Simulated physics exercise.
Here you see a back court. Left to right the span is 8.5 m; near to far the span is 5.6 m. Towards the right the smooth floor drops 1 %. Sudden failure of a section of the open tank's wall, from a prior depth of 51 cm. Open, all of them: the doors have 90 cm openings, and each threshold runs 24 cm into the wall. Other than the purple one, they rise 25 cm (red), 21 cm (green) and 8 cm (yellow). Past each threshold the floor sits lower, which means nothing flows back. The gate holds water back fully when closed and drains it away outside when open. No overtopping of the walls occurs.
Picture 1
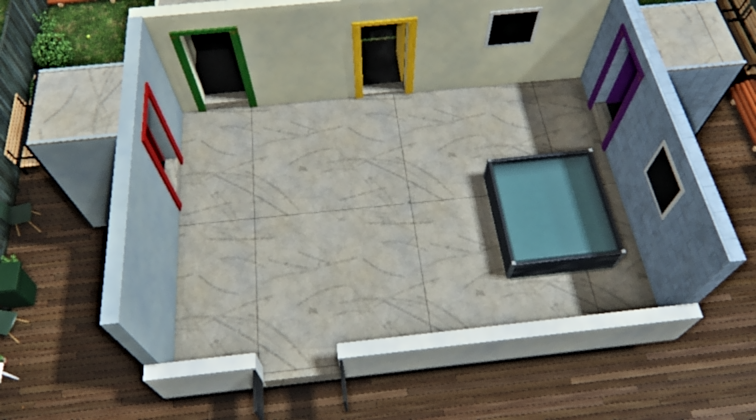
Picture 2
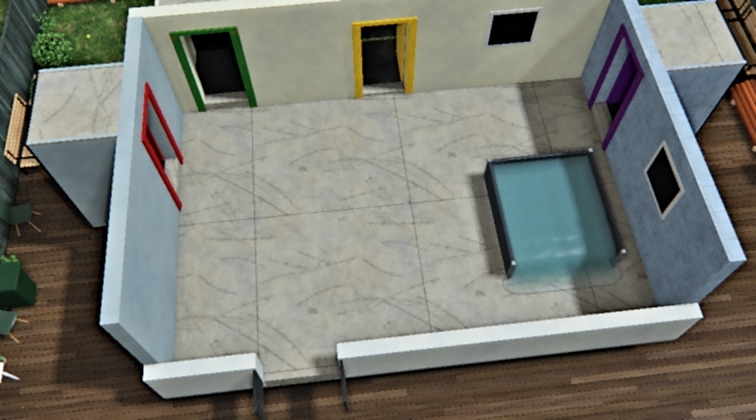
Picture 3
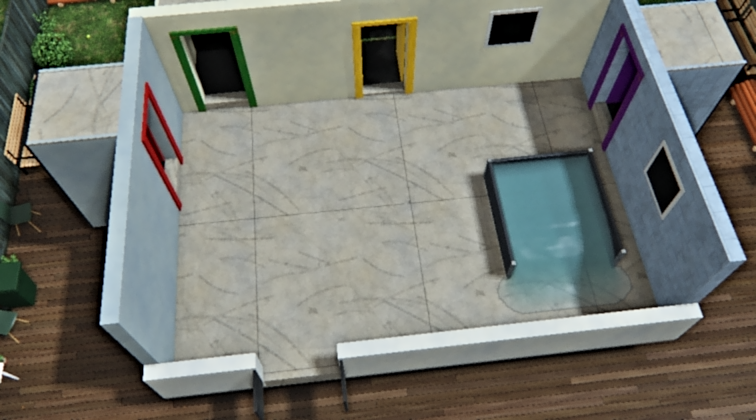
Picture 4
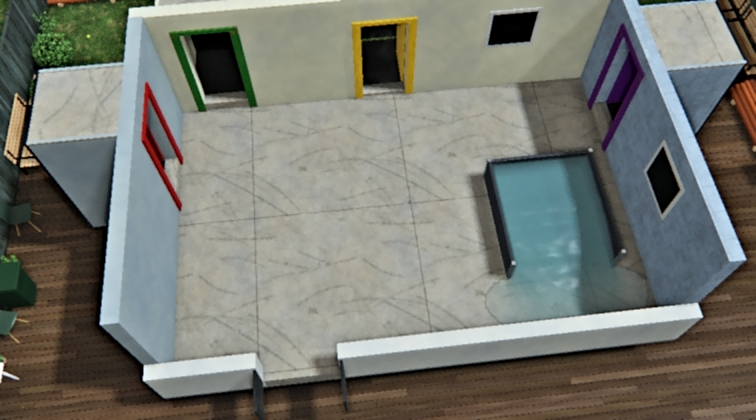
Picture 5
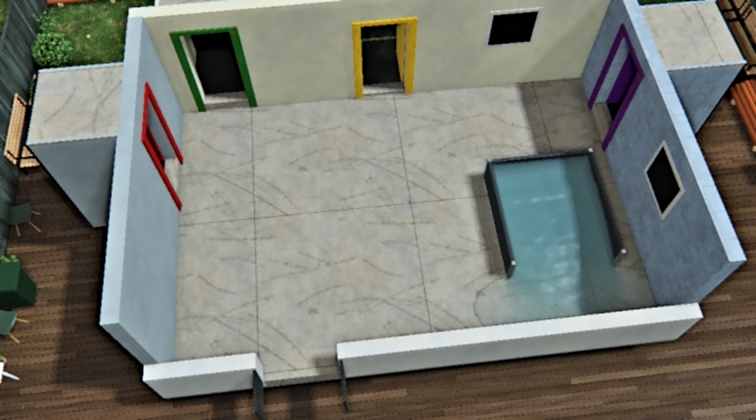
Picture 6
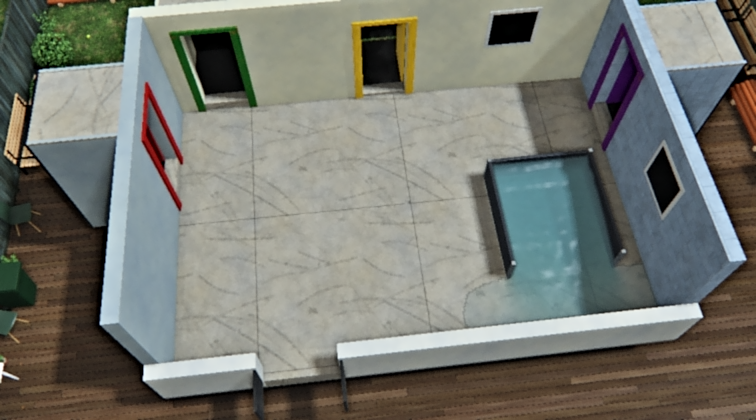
Water pouring from the open front side of a dark-framed tank and spreading across the pale floor toward the low white wall.
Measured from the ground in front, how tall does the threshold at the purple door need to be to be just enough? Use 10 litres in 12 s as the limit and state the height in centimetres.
It needs to be about 5 cm tall.
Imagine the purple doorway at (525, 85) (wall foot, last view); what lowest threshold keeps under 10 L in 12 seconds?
Around 10.0 cm would do it.
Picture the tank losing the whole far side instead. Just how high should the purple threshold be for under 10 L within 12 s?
Then it needs around 20 cm.
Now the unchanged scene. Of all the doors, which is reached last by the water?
Green.
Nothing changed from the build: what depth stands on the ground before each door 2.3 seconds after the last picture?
Depths in cm: Purple 10, red 0, green 0, yellow 0.
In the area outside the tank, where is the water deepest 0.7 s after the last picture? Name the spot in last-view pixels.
(662, 323).
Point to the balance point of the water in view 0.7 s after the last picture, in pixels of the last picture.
(558, 258), roughly.
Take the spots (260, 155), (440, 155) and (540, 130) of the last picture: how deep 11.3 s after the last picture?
First 4, then 3, then 2 cm.
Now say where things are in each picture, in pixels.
In the first picture, still water, 51 cm deep, in the open tank at (553, 207); the purple door at (612, 96) is dry.
In the second picture, the gap is at (563, 266), the front 0.3 m out at (514, 290); the back of the open tank holds 51 cm.
In the third picture, the gap is at (562, 267), the front 0.6 m out at (521, 308); the back of the open tank holds 51 cm.
In the fourth picture, the front is at a hidden place, 1.2 m from the gap at (562, 267); 2.7 m2 of floor is wet, 51 cm left at the back.
In the fifth picture, water pours out at (562, 267) and has run 1.2 m, to a hidden place; about 9 cm deep outside, 51 cm at the back.
In the sixth picture, the front is at a hidden place, 1.3 m from the gap at (562, 267); 3.3 m2 of floor is wet, 46 cm left at the back; 3.2 m in a straight line remain to the purple door at (612, 96).
Then, 0.7 s after the last picture water covers 10 % of the floor, deepest (46 cm) near (662, 323); it has not reached the purple door.
Then, 2.3 s after the last picture water covers 35 % of the floor, deepest (29 cm) near (652, 324); 10 cm at the purple door, 0 litres in over its 24 cm threshold.
Then, 11.3 s after the last picture water covers 95 % of the floor, deepest (10 cm) near (581, 84); 3 cm at the purple door, 0 litres in over its 24 cm threshold.
At the purple door as built, the water peaked near 10 cm, 2.5 s after the last picture.
With a threshold of 4.5 cm, 14 litres would have come in within the 12 s; with 6 cm, 6 litres. So under 10 litres takes about 5 cm.
